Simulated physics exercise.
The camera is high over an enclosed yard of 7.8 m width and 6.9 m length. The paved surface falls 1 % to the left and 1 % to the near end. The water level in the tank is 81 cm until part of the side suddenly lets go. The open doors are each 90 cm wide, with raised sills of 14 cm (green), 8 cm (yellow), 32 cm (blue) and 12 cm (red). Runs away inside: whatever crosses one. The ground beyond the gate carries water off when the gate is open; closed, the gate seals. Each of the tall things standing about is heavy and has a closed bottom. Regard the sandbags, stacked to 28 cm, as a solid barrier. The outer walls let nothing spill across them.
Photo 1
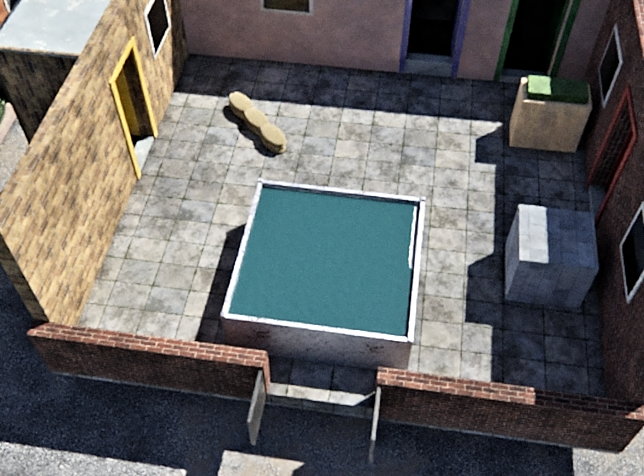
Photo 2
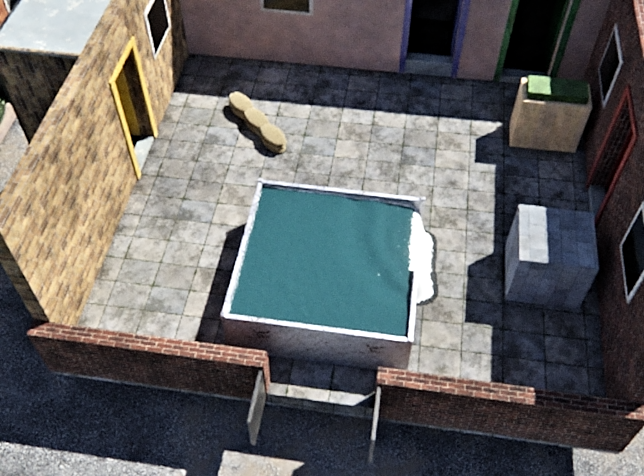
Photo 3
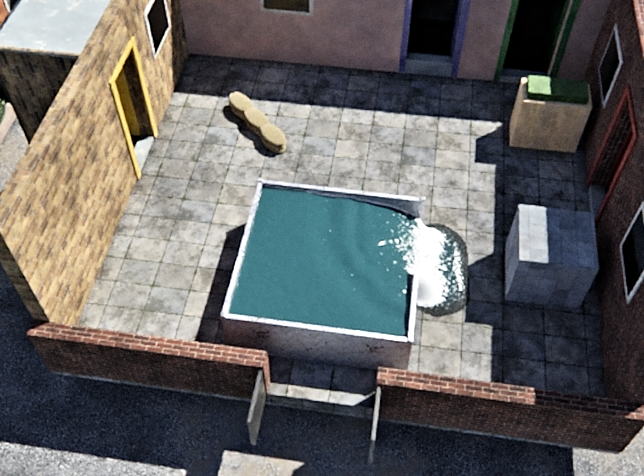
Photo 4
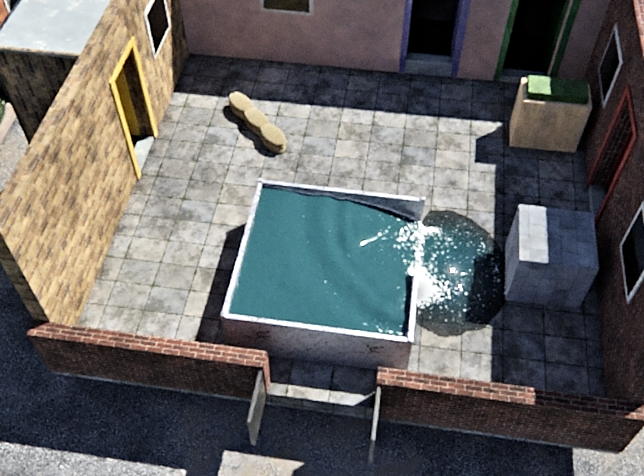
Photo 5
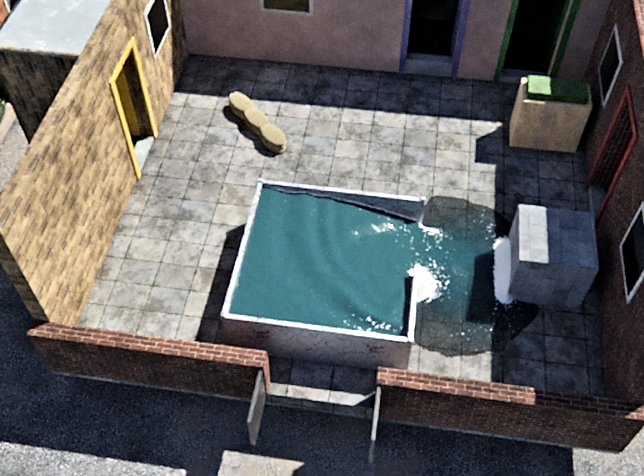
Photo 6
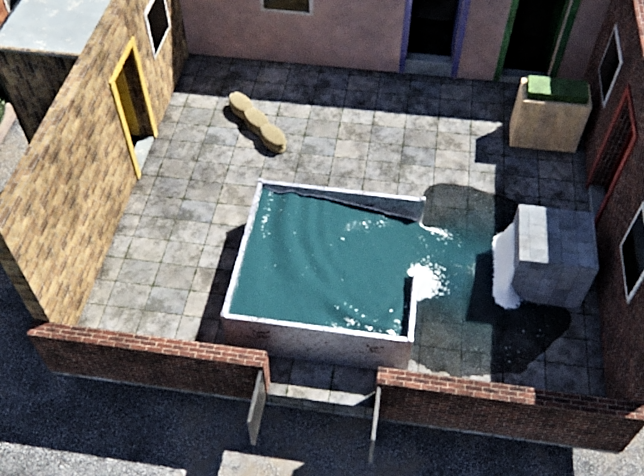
Water burst out through the right side of a square tank in a paved yard, foamed across the paving, and spread in a dark sheet to the pale grey block, splashing white against it.
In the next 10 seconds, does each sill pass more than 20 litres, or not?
The green door does not. The yellow door does not. The blue door does not. The red door does.
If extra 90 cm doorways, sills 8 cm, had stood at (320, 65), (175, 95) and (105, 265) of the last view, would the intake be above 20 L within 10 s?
Per doorway, in order: Insufficient / sufficient / insufficient.
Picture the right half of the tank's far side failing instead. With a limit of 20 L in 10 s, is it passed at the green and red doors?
Outcome at green: Exceeded; outcome at red: Not exceeded.
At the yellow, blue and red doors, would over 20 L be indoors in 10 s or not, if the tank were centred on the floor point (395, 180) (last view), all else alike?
Yellow: Within limit; blue: Within limit; red: Beyond limit.
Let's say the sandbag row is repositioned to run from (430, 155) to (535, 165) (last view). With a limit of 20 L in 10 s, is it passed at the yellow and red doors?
Checking the limit, yellow is too much, red is too much.
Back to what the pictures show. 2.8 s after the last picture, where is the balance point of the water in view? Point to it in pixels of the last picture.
About (420, 265).
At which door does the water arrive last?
It's the yellow door.
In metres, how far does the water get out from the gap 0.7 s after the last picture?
Distance: Approx. 3.8 m.
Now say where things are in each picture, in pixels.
The first picture shows still water, 81 cm deep, in the tank at (329, 257).
In the second picture, water pours out at (414, 254) and has run 0.7 m, to a hidden place; typically 9 cm deep outside, 81 cm at the tank's back.
In the third picture, the front is at (459, 305), 1.0 m from the gap at (414, 257); 1.1 m2 of floor is under water; 81 cm left at the back of the tank.
In the fourth picture, water pours out at (414, 257) and has run 1.5 m, to (503, 297); typically 10 cm deep outside, 81 cm at the tank's back.
In the fifth picture, the front is at (531, 310), 1.9 m from the gap at (414, 258); 3.8 m2 of floor is under water; 81 cm left at the back of the tank.
In the sixth picture, the front is at (564, 318), 2.4 m from the gap at (414, 258); 5.2 m2 of floor is under water; 80 cm left at the back of the tank.
Then, 0.7 s after the last picture water covers 20 % of the floor and is deepest (56 cm) near (491, 270); green door not reached, yellow door not reached, blue door not reached, red door 11 cm at the sill, 2 L in.
Then, 1.5 s after the last picture water covers 30 % of the floor and is deepest (51 cm) near (491, 270); green door not reached, yellow door not reached, blue door not reached, red door 22 cm at the sill, 22 L in.
Then, 2.8 s after the last picture water covers 40 % of the floor and is deepest (34 cm) near (491, 280); green door 12 cm at the sill, 1 L in, yellow door not reached, blue door 14 cm at the sill, 0 L in, red door 22 cm at the sill, 88 L in.
Then, 5.3 s after the last picture water covers 65 % of the floor and is deepest (26 cm) near (476, 406); green door 7 cm at the sill, 3 L in, yellow door not reached, blue door 17 cm at the sill, 0 L in, red door 13 cm at the sill, 140 L in.
Then, 9.3 s after the last picture water covers 90 % of the floor and is deepest (20 cm) near (175, 90); green door 8 cm at the sill, 3 L in, yellow door 7 cm at the sill, 0 L in, blue door 11 cm at the sill, 0 L in, red door 11 cm at the sill, 152 L in.
